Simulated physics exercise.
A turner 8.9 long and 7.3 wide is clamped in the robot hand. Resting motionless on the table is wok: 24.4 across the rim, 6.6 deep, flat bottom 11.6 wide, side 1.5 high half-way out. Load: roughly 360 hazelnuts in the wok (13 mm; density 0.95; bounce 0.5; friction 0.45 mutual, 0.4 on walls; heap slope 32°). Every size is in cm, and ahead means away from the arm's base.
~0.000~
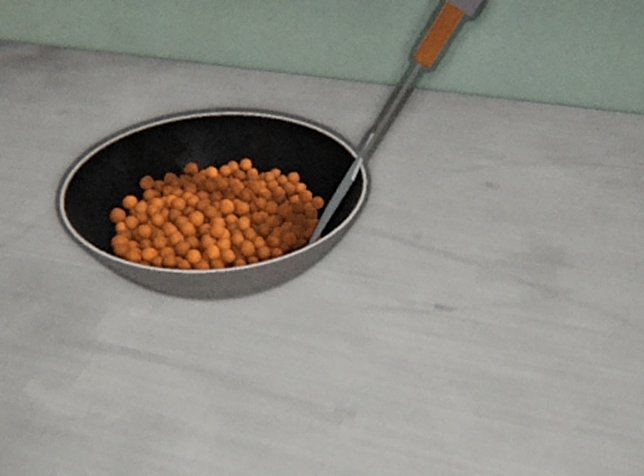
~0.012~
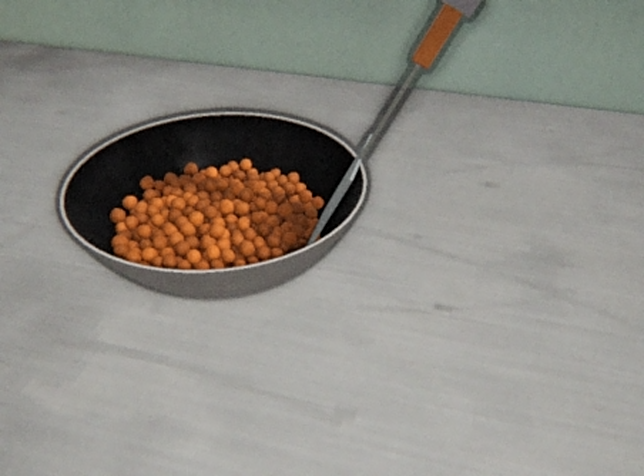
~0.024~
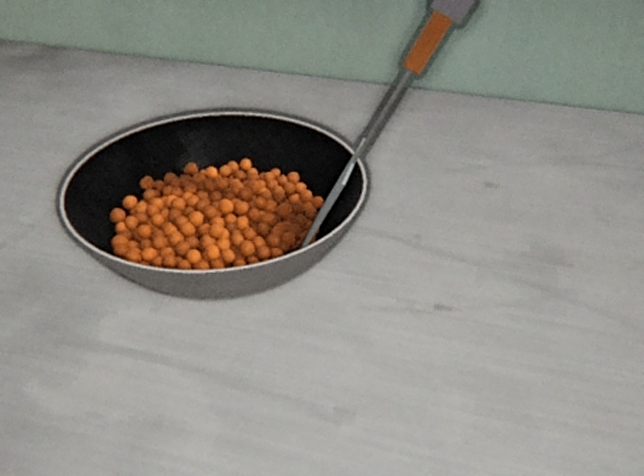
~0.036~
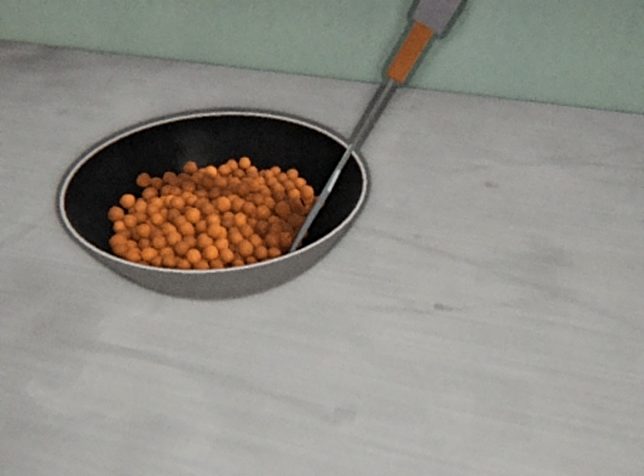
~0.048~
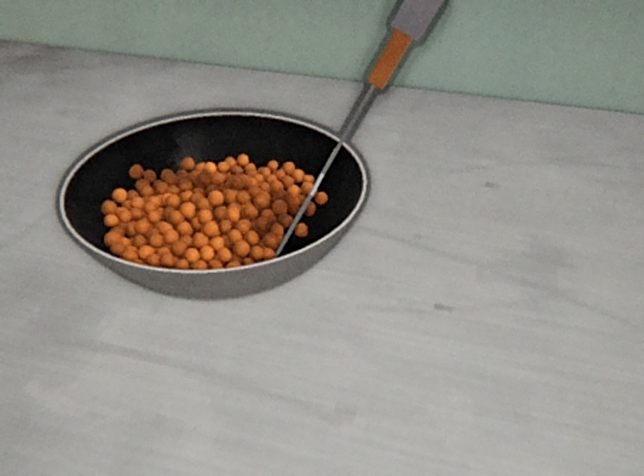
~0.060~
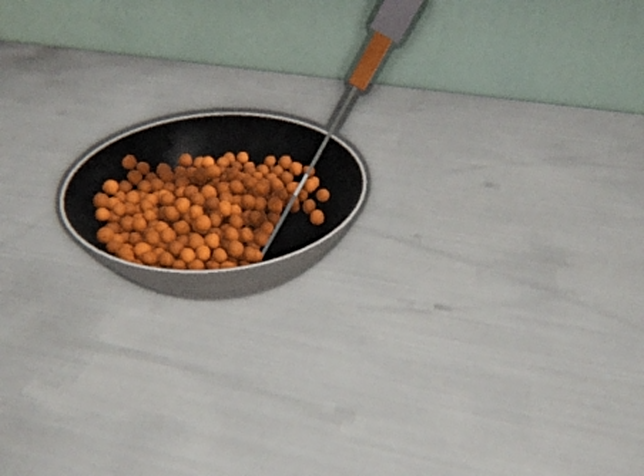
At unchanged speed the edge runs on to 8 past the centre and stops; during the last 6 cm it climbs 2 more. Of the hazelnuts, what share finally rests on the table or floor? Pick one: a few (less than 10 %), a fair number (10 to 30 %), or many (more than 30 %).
Many, more than 30 %.
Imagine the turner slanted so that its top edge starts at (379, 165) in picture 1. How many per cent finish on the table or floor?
I'd estimate around 35 per cent.
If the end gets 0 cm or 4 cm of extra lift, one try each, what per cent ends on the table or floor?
Roughly 45 % and then 35 %.
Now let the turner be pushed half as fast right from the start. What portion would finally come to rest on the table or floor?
Then roughly 20 percent.
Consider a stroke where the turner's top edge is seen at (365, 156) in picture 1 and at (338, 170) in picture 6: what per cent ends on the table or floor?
It works out to about 20 %, more or less.
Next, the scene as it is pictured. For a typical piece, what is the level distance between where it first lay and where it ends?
Some 6 cm.
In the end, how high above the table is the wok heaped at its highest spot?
Some 5.0 cm above the table.
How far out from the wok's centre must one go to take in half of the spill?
Roughly 30 cm from the middle.
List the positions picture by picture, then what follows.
The first frame shows turner top edge at (364, 155), sloping 65°; upper third of the load around (217, 210), from x 120 to 315, top at y 165; 361 in the wok.
The second frame shows turner top edge at (362, 156), sloping 65°; upper third of the load around (217, 210), from x 120 to 315, top at y 165.
The third frame shows turner top edge at (355, 160), sloping 65°; upper third of the load around (216, 210), from x 120 to 315, top at y 165.
The fourth frame shows turner top edge at (341, 166), sloping 65°; upper third of the load around (215, 209), from x 115 to 320, top at y 165.
The fifth frame shows turner top edge at (325, 170), sloping 65°; upper third of the load around (212, 203), from x 110 to 320, top at y 160.
The sixth frame shows turner top edge at (309, 171), sloping 65°; upper third of the load around (207, 201), from x 100 to 325, top at y 160; 361 in the wok.
By 0.10 s, sloping 65°, highest piece 9 above the table; 361 in the wok.
By 0.14 s, sloping 65°, highest piece 13 above the table; 359 in the wok, 2 on the blade or in flight.
By 0.35 s, sloping 65°, highest piece 21 above the table; 218 in the wok, 30 on the table or floor, 113 on the blade or in flight.
By 1.40 s, sloping 65°, highest piece 4 above the table; 218 in the wok, 143 on the table or floor.
Final count, 218 in the wok, 143 on the table or floor. That is 40 % on the table or floor.
